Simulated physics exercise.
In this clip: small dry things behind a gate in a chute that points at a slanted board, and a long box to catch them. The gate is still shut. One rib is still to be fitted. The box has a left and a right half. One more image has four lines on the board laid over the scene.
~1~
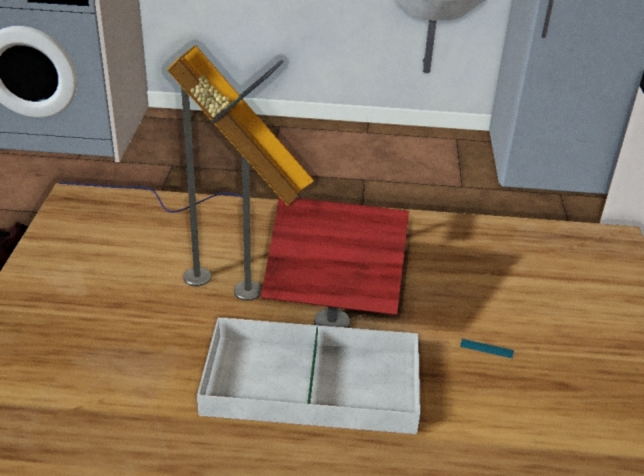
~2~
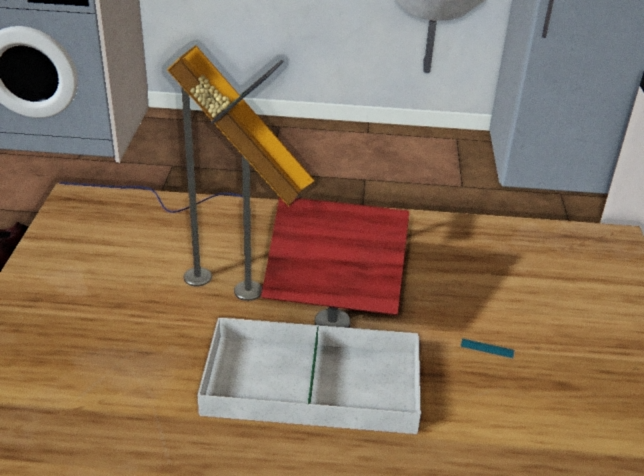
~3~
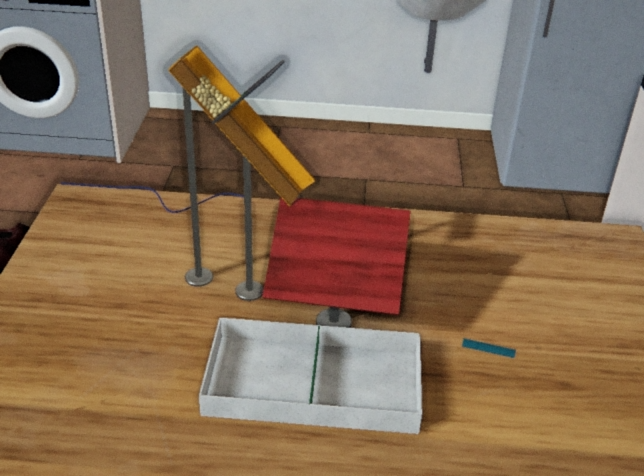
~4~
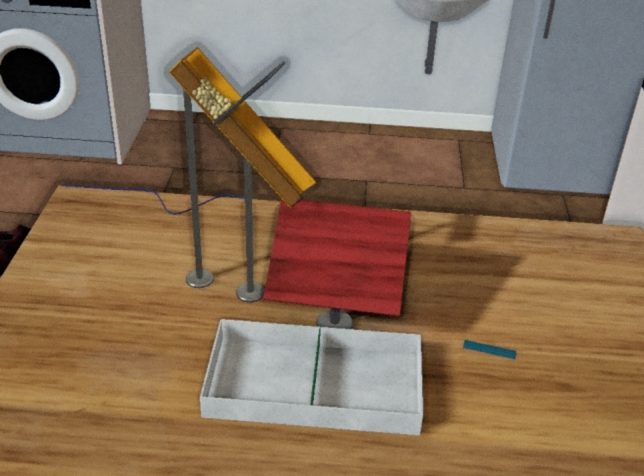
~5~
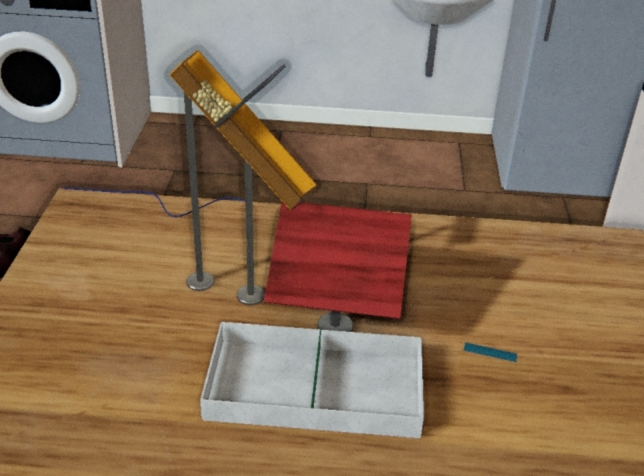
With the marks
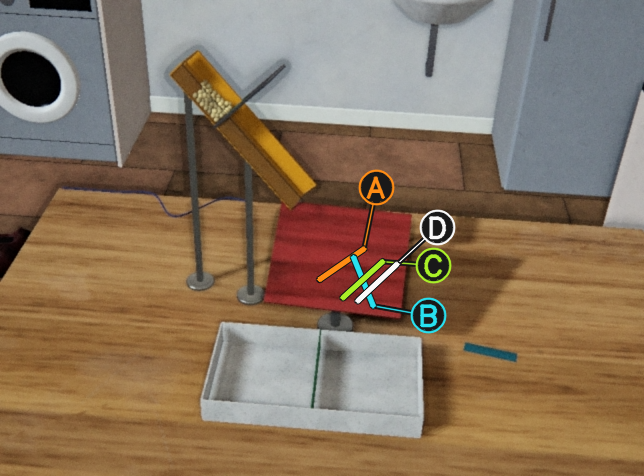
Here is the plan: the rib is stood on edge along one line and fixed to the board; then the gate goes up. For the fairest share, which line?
The answer is line C.
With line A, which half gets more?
More lands on the left.
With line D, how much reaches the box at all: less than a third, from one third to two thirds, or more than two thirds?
Line D gives more than two thirds.
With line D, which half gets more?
More lands on the right.
On the marked copy, line A from (363, 249) to (319, 279); line B from (353, 257) to (373, 305); line C from (382, 261) to (342, 297); line D from (397, 264) to (357, 300).
Choosing A, of what is caught, most in the left half, a small part in the right.
Choosing B, of what is caught, a small part in the left half, nearly all in the right.
Choosing C, of what is caught, about two thirds in the left half, about a third in the right.
Choosing D, of what is caught, about a quarter in the left half, most in the right.
